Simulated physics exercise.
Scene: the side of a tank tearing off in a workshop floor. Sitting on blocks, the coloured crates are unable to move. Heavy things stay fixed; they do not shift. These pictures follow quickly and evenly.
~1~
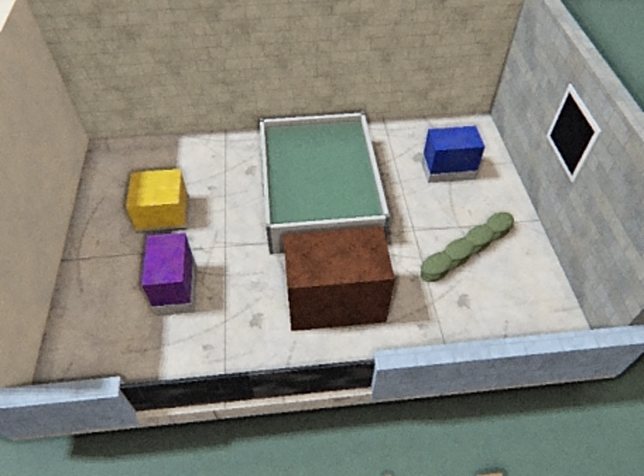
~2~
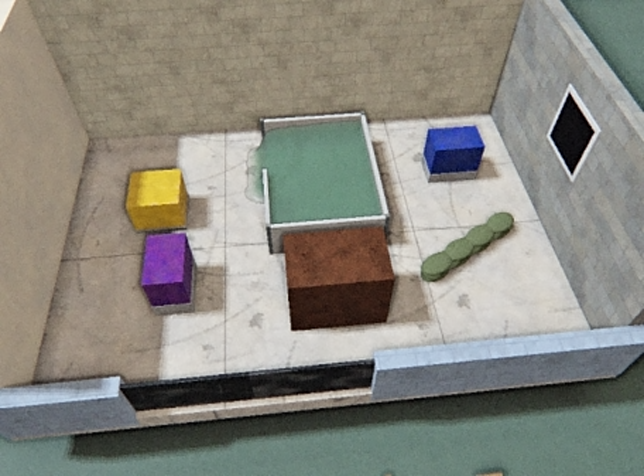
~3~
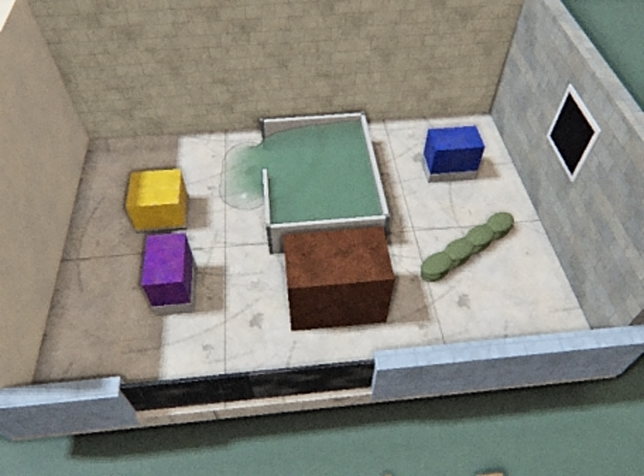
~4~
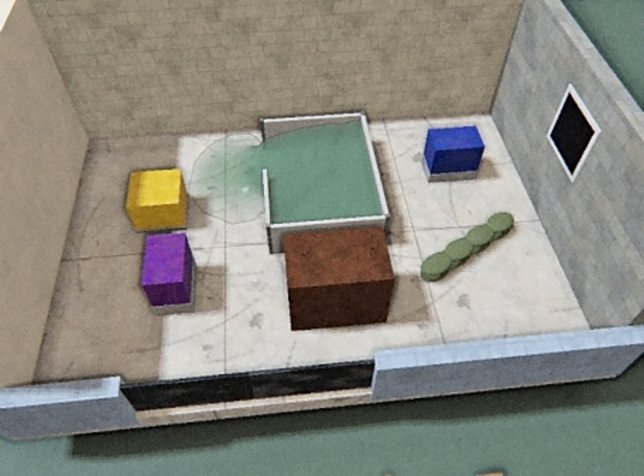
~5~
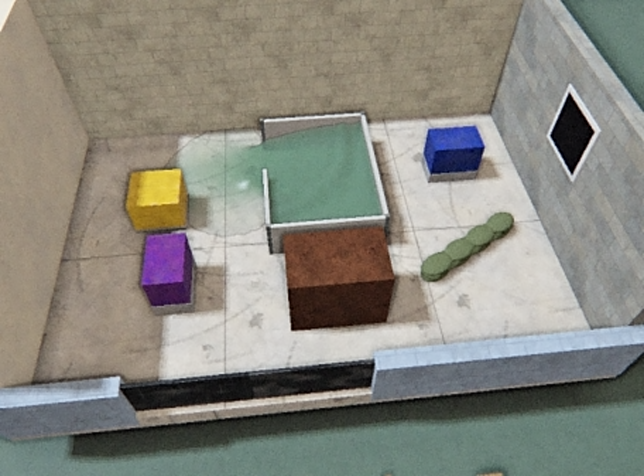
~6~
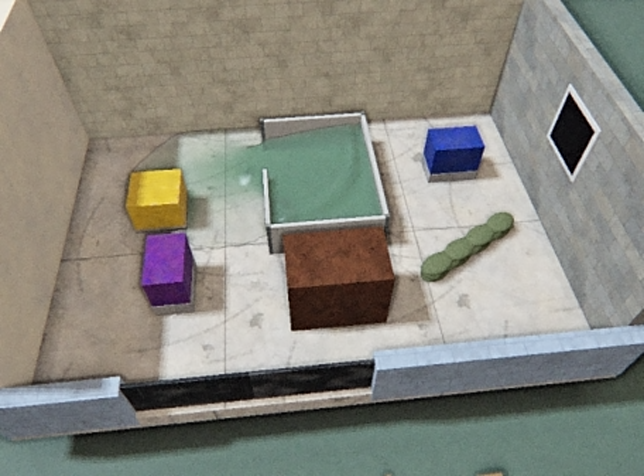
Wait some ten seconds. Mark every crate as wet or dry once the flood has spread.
Yellow crate: Wet, blue crate: Dry, purple crate: Dry.
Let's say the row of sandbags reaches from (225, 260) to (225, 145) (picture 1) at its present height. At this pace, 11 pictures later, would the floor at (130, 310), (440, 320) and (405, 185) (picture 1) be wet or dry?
The three spots come out unflooded, unflooded and unflooded, in that sequence.
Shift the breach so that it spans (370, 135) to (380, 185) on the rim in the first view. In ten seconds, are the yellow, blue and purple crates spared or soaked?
Here's how it goes: The yellow crate is left untouched, the blue crate is swamped, and the purple crate is left untouched.
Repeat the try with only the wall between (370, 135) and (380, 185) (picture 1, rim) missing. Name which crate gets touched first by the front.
The blue crate.
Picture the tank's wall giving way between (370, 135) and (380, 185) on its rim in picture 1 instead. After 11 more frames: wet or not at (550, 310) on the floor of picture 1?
I reckon it ends up drenched.
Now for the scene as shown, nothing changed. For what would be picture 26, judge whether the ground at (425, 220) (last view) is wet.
Lab note: Spot reads unsubmerged.
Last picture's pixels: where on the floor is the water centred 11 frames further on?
Somewhere near (242, 184).
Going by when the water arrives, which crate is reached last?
My guess: The blue crate.
A moment on, water covers 20 % of the floor; the yellow crate water round its plinth, the blue crate not reached, the purple crate water round its plinth.
Next, water covers 30 % of the floor; the yellow crate water round its plinth, the blue crate not reached, the purple crate water round its plinth.
Then, water covers 45 % of the floor; the yellow crate water round its plinth, the blue crate not reached, the purple crate water round its plinth.
Later, water covers 60 % of the floor; the yellow crate water round its plinth, the blue crate not reached, the purple crate water round its plinth.
In the end, water covers 90 % of the floor; the yellow crate was topped, the blue crate stayed above the water, the purple crate stayed above the water.
